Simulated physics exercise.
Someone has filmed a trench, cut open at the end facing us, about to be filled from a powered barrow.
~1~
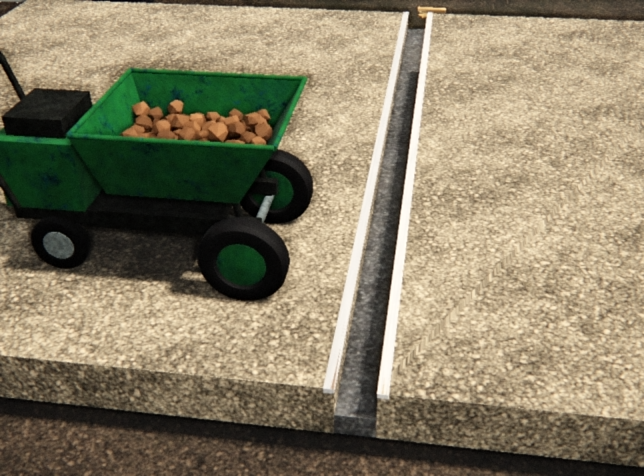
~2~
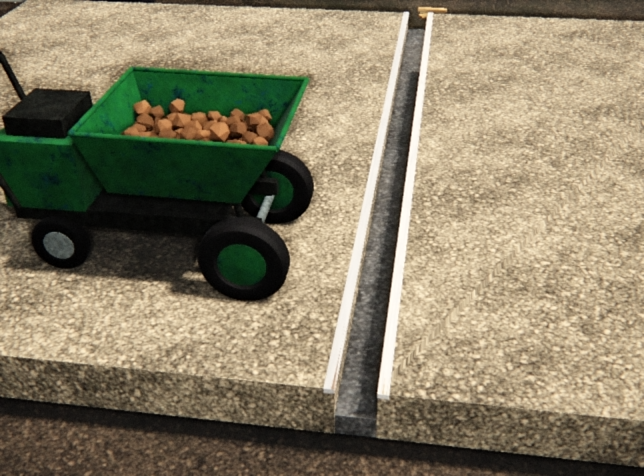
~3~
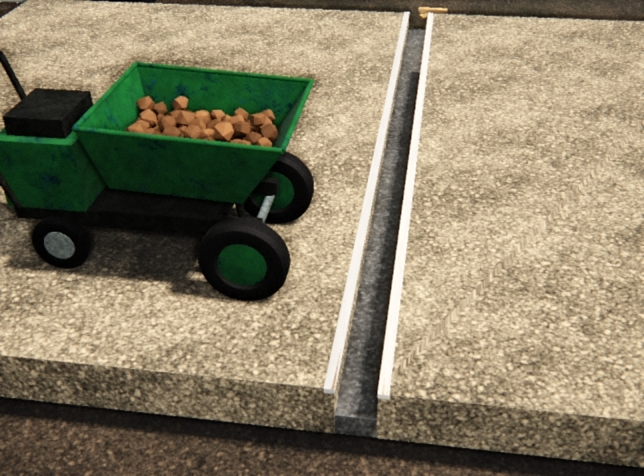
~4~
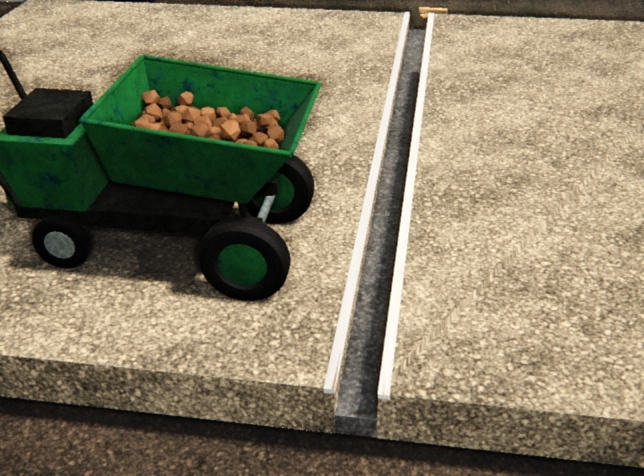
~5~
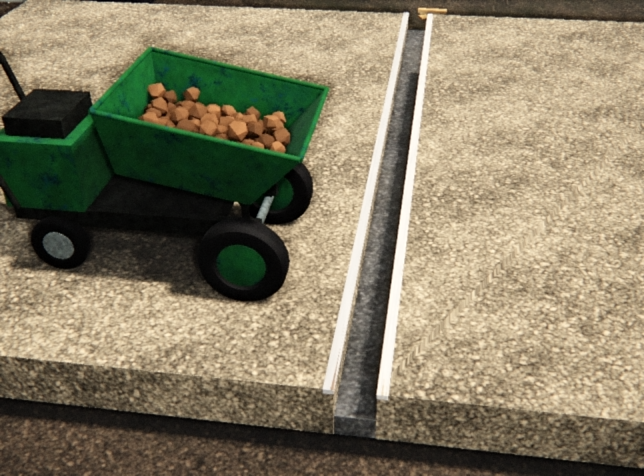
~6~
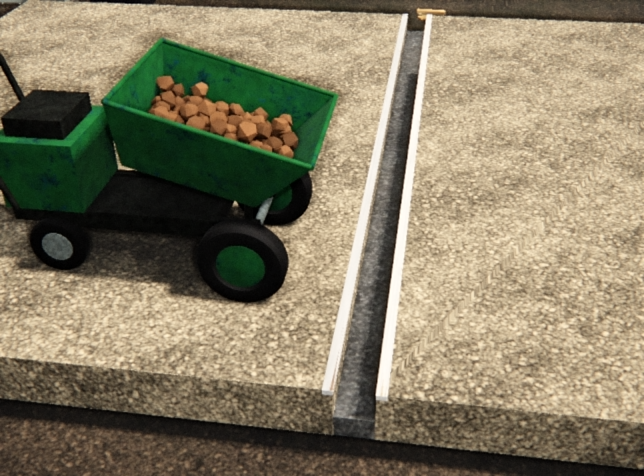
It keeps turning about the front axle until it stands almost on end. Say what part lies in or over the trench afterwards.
In the trench: Less than half.
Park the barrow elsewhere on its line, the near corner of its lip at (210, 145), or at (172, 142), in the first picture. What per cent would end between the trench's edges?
Roughly 50 per cent, and 30 per cent.
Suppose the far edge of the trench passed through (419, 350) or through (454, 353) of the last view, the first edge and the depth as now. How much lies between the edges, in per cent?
In turn 60 and 90 in a hundred.
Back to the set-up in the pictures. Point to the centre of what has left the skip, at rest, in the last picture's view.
Roughly at (436, 267).
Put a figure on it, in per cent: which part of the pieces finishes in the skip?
Near 25 %.
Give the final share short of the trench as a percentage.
Roughly 0 in a hundred.
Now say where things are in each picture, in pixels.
Lip of the skip (274, 149), level; top of the load (184, 144), clay clods; first edge of the trench (338, 340); far edge (389, 345), the trench under half as wide as the skip, and about as deep as wide, in the first frame.
Lip of the skip (276, 149), level; top of the load (185, 144), in the second frame.
Lip of the skip (282, 151), tipped barely; top of the load (189, 142), in the third frame.
Lip of the skip (291, 155), tipped a little; top of the load (180, 135), in the fourth frame.
Lip of the skip (300, 160), tipped a little; top of the load (168, 129), in the fifth frame.
Lip of the skip (311, 168), tipped clearly; top of the load (176, 124); first edge of the trench (337, 342); far edge (388, 347), in the sixth frame.
Just after the last frame, skip tipped steeply; every one in the skip.
A moment on, skip tipped right over; the larger part in the skip; about a tenth beyond it; just a few falling.
Further on, skip tipped right over; roughly a third in the skip; just a few in or heaped over the trench; roughly two thirds beyond it.
When it is over, skip tipped right over; roughly a quarter in the skip; about a tenth in or heaped over the trench; roughly two thirds beyond it.
